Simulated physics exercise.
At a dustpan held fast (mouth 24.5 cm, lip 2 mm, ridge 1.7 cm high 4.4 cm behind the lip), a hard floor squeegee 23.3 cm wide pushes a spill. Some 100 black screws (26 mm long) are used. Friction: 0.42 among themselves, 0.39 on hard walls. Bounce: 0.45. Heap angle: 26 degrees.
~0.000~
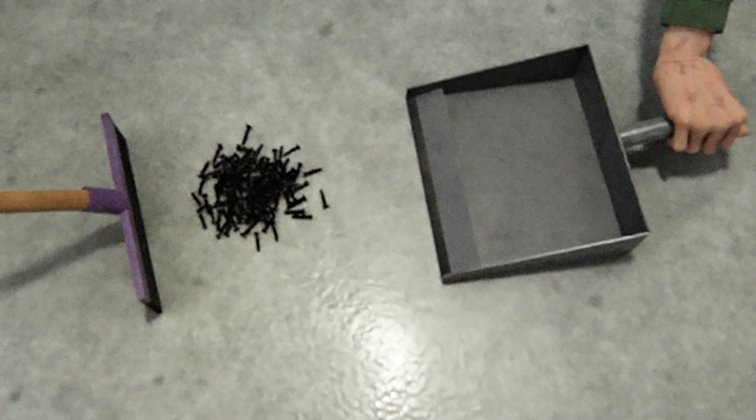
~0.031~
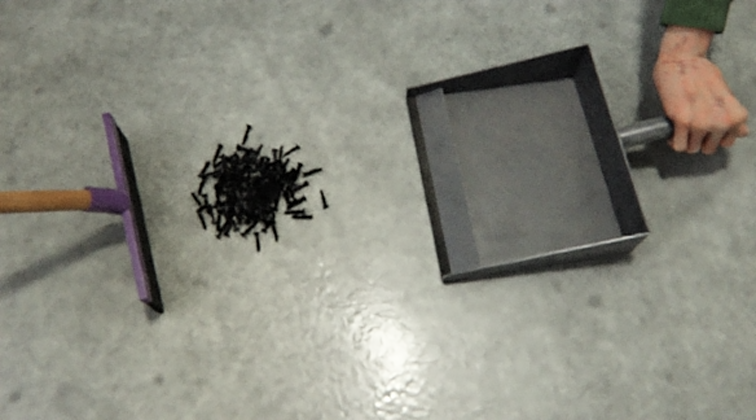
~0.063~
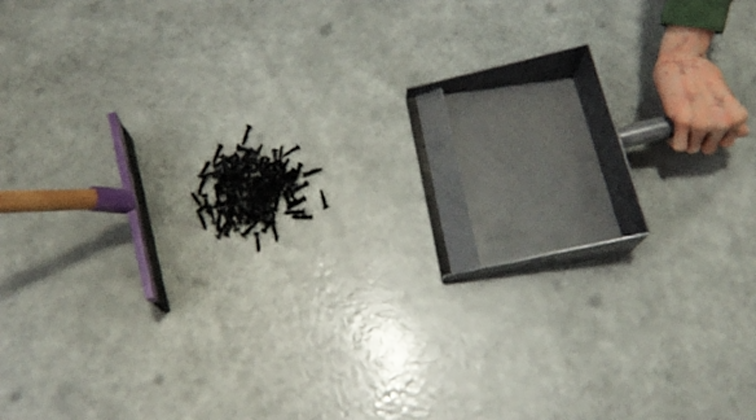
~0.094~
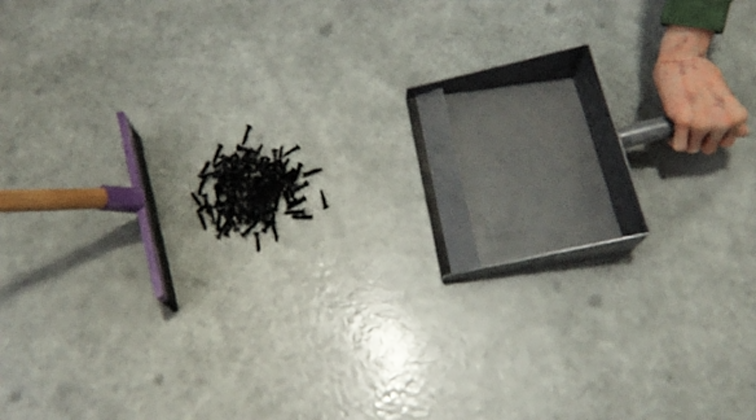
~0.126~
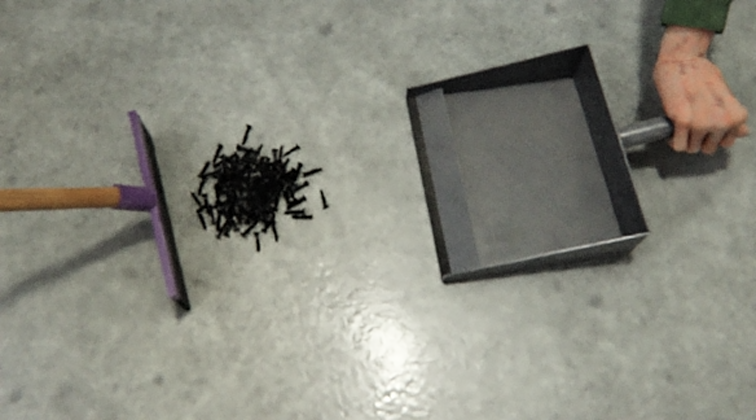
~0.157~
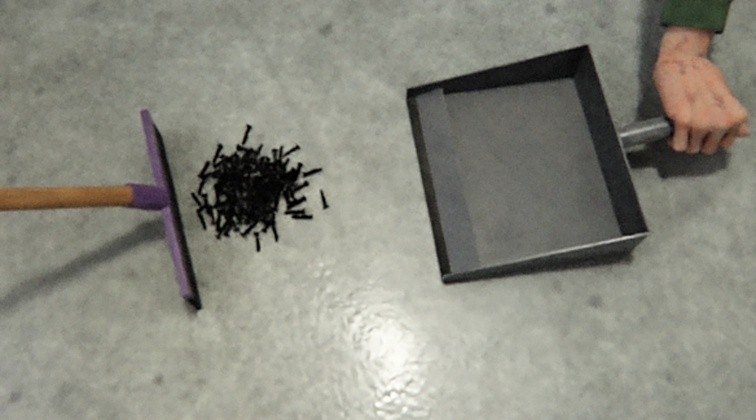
The clip shows a purple squeegee on a wooden handle sliding a short way right across a grey floor, nearing a heap of black screws that stays still, while a hand keeps a dark dustpan in place at right.
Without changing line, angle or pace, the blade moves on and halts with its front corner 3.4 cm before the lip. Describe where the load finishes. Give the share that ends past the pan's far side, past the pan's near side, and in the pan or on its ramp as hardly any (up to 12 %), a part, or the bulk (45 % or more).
Far side: Hardly any; near side: Hardly any; pan: Hardly any.
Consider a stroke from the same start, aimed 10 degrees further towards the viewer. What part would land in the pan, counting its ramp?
I'd put it at close to 0 percent.
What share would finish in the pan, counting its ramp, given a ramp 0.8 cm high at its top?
Around 5 per cent.
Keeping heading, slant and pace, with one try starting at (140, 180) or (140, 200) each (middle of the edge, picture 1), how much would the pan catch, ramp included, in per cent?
First try about 10 per cent, second about 5 per cent.
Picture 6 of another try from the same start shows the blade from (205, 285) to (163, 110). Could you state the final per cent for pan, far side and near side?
Pan 10 % / far 5 % / near 0 %.
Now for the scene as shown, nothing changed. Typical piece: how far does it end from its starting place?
Roughly 18 cm.
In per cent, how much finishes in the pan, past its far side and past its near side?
So it's far side at 0 percent, near side at 0 percent, and the pan at 0 percent.
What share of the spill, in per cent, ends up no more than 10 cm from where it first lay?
About 0 %.
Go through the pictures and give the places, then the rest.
The first picture shows blade from (144, 298) to (108, 121), moved 0.0 cm, 0 of the pieces shifted so far; middle of the pieces at (252, 189); pan at (528, 170).
The second picture shows blade from (146, 298) to (110, 121), moved 0.2 cm, 0 of the pieces shifted so far; middle of the pieces at (252, 189).
The third picture shows blade from (152, 298) to (115, 120), moved 0.8 cm, 0 of the pieces shifted so far; middle of the pieces at (252, 189).
The fourth picture shows blade from (162, 297) to (124, 119), moved 1.9 cm, 0 of the pieces shifted so far; middle of the pieces at (252, 189).
The fifth picture shows blade from (175, 295) to (136, 118), moved 3.2 cm, 0 of the pieces shifted so far; middle of the pieces at (252, 189).
The sixth picture shows blade from (187, 294) to (147, 117), moved 4.5 cm, 0 of the pieces shifted so far; middle of the pieces at (252, 189); pan at (528, 170). Its pace works out near 0.42 m/s, heading 3 degrees towards the viewer's side.
After 0.44 s, middle of the blade 18 cm from the lip; 0 % over the lip, far side 0 %, near side 0 %.
After 0.62 s, middle of the blade 10 cm from the lip; 0 % over the lip, far side 0 %, near side 0 %.
Then, at 0.93 s, middle of the blade 5 cm from the lip; 0 % over the lip, far side 0 %, near side 0 %.
By 1.3 s all is still; far side 0 %, near side 0 %, pan 0 %, in front of the lip or behind the blade 95 %.
